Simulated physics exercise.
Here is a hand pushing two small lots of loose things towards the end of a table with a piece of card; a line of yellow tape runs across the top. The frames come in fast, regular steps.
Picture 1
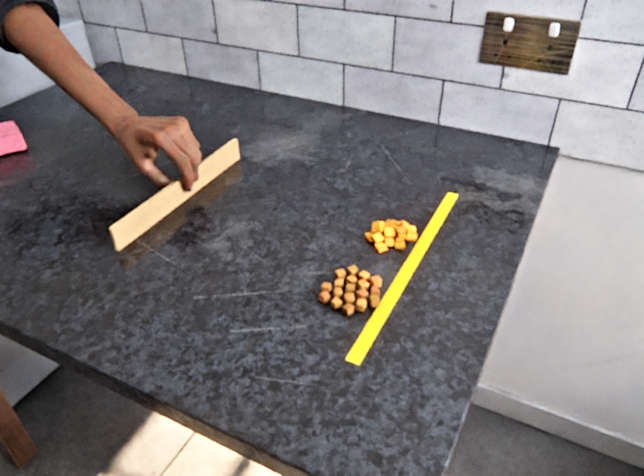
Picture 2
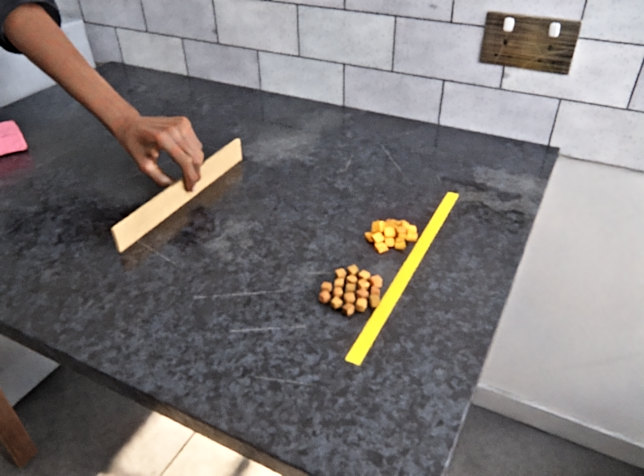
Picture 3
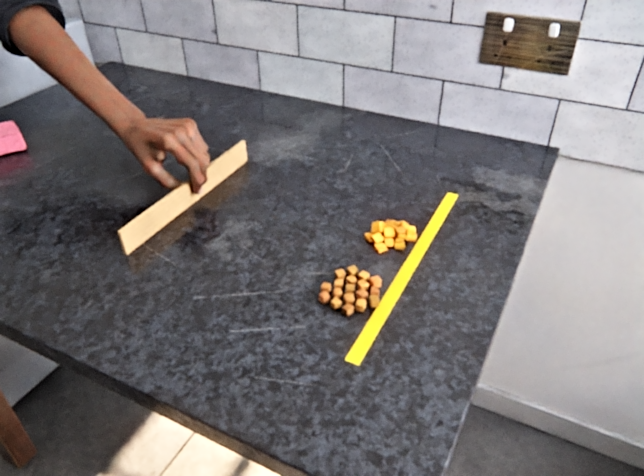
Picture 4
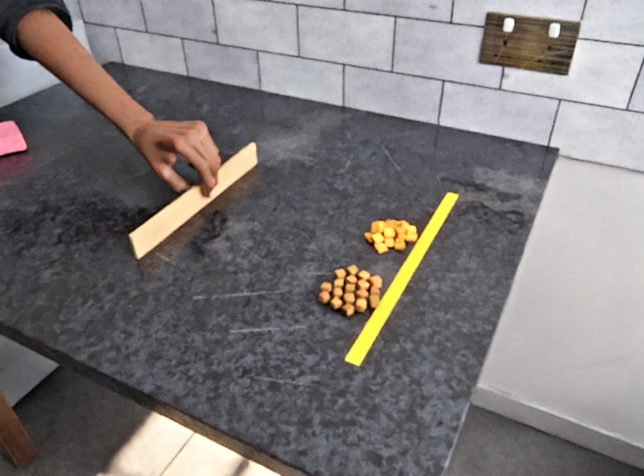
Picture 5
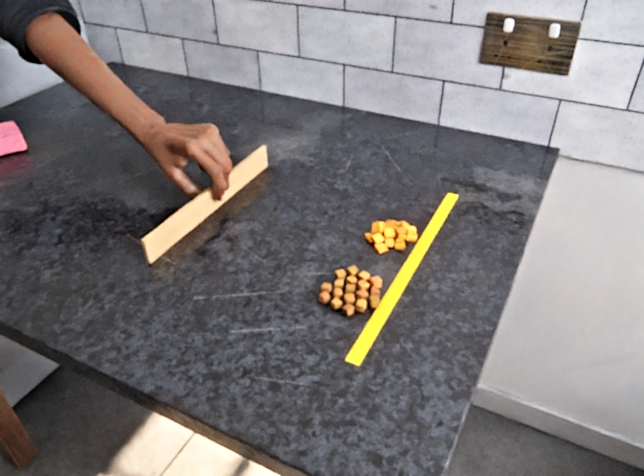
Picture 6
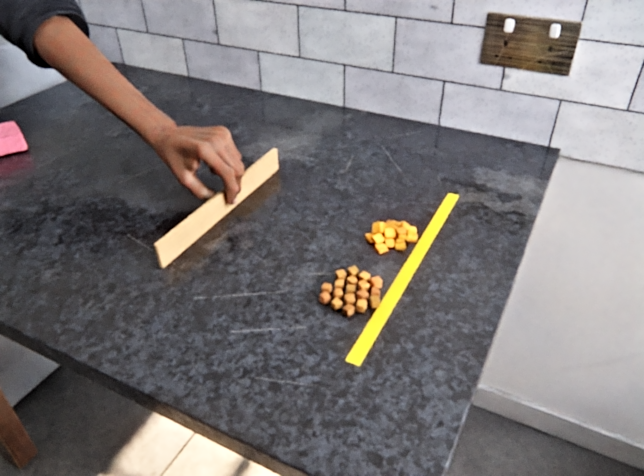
A hand slides an upright piece of card rightward across the table toward two small piles.
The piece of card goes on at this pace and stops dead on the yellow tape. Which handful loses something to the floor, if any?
The nearer handful remains up there; the farther handful remains up there.
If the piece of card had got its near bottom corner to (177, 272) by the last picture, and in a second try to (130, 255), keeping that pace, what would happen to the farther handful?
First it keeps clear of the drop, then it keeps clear of the drop.
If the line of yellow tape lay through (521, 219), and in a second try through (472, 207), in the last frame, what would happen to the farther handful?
First it partly drops off, then it stays on top.
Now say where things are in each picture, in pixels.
The first picture shows piece of card at (124, 231), at rest; yellow tape at (450, 200), well back from the edge; edge at (508, 297); nearer handful at (351, 290), a few brown sugar cubes; farther handful at (389, 237), a few small crackers.
The second picture shows piece of card at (126, 232); farther handful at (389, 237).
The third picture shows piece of card at (133, 234); nearer handful at (350, 290).
The fourth picture shows piece of card at (144, 238); farther handful at (389, 237).
The fifth picture shows piece of card at (156, 243); nearer handful at (351, 290).
The sixth picture shows piece of card at (169, 247); yellow tape at (450, 201); edge at (508, 298); nearer handful at (351, 291); farther handful at (389, 237).
Then, 0.44 s after the last picture, piece of card still moving, near (317, 217); nearer handful all on the table, its front near (374, 302); farther handful all on the table, its front near (412, 237).
Then, 0.91 s after the last picture, piece of card stopped at the yellow tape; nearer handful all on the table, its front near (436, 318); farther handful all on the table, its front near (474, 257).
Then, 1.19 s after the last picture, piece of card stopped at the yellow tape; nearer handful all on the table, its front near (438, 319); farther handful all on the table, its front near (478, 260).
At rest, piece of card stopped at the yellow tape; nearer handful all on the table, its front near (438, 319); farther handful all on the table, its front near (478, 260).
